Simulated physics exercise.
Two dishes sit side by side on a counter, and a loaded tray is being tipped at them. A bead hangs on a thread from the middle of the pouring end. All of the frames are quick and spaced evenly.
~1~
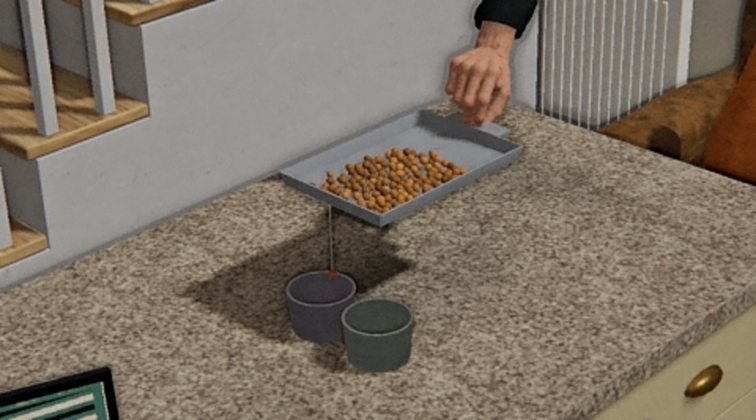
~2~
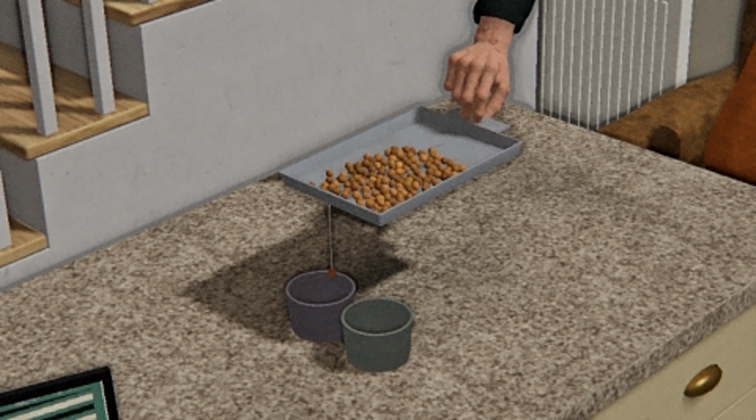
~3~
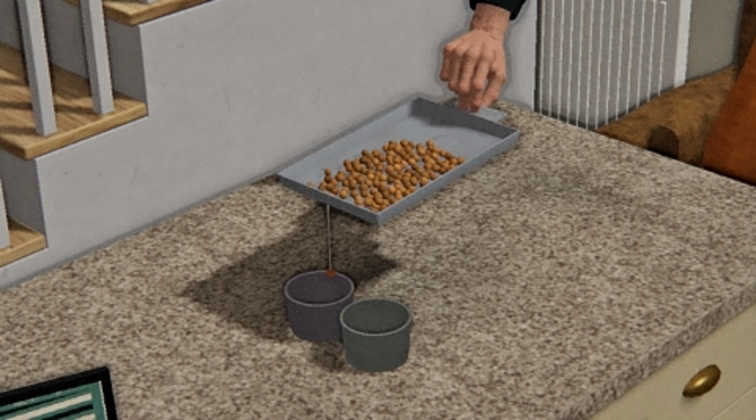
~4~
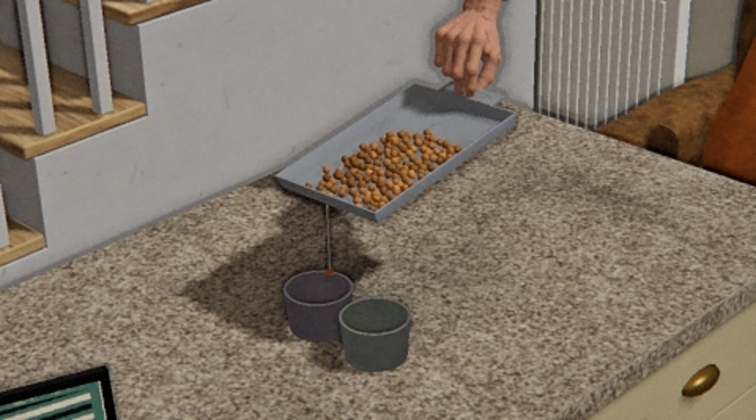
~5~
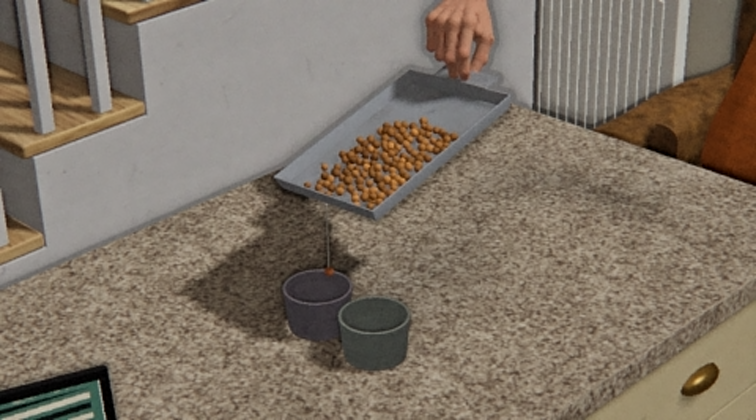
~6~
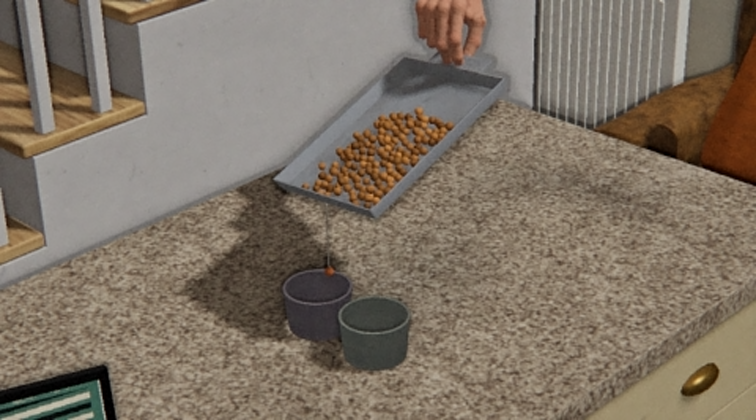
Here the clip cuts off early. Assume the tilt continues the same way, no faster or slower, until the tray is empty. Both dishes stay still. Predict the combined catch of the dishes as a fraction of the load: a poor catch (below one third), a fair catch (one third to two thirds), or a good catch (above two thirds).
A poor catch.
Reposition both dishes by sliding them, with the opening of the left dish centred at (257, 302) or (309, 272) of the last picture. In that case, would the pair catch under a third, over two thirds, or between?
In order: Less than a third, then below one third.
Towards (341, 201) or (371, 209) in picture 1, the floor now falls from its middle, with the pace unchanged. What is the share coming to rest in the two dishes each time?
First case around 20 per cent, second case 60 per cent.
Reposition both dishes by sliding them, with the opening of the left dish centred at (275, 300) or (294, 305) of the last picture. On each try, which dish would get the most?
Attempt 1: The one on the left side. Attempt 2: The one on the left side.
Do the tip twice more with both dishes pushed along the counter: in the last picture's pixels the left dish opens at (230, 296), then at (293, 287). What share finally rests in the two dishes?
About 20 per cent, then about 50 per cent.
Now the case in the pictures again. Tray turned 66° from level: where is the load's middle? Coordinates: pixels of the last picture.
In the last view the centre sits at roughly (328, 165).
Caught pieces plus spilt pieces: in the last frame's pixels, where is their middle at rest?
Somewhere around (276, 328) in the final view.
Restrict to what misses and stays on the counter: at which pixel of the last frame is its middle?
Estimated middle: Around (252, 325).
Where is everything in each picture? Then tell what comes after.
Corners of the pouring end near (285, 171) and (381, 213), level; middle of the load near (395, 180), roasted chickpeas; left dish near (297, 316); right dish near (354, 346); bead on its thread near (333, 273), in the first frame.
Corners of the pouring end near (284, 171) and (380, 212), level; middle of the load near (394, 178), in the second frame.
Corners of the pouring end near (282, 173) and (378, 211), tipped barely, lowest at the left corner; middle of the load near (392, 174), in the third frame.
Corners of the pouring end near (280, 174) and (375, 210), tipped a little, lowest at the left corner; middle of the load near (390, 168), in the fourth frame.
Corners of the pouring end near (279, 176) and (373, 208), tipped clearly, lowest at the left corner; middle of the load near (387, 161), in the fifth frame.
Corners of the pouring end near (278, 178) and (371, 207), tipped clearly, lowest at the left corner; middle of the load near (384, 156); left dish near (294, 315); right dish near (350, 344), in the sixth frame.
Shortly afterwards, tray tipped steeply; all but a few on the tray; only a few outside both; only a few in the air.
Next, tray tipped past a quarter turn; all but a few on the tray; a little outside both; a little in the air.
Some moments later, tray tipped past a quarter turn; near a quarter in the left dish; the bulk outside both.
In the end, tray tipped past a quarter turn; none at all in the right dish; near a quarter in the left dish; the bulk outside both.
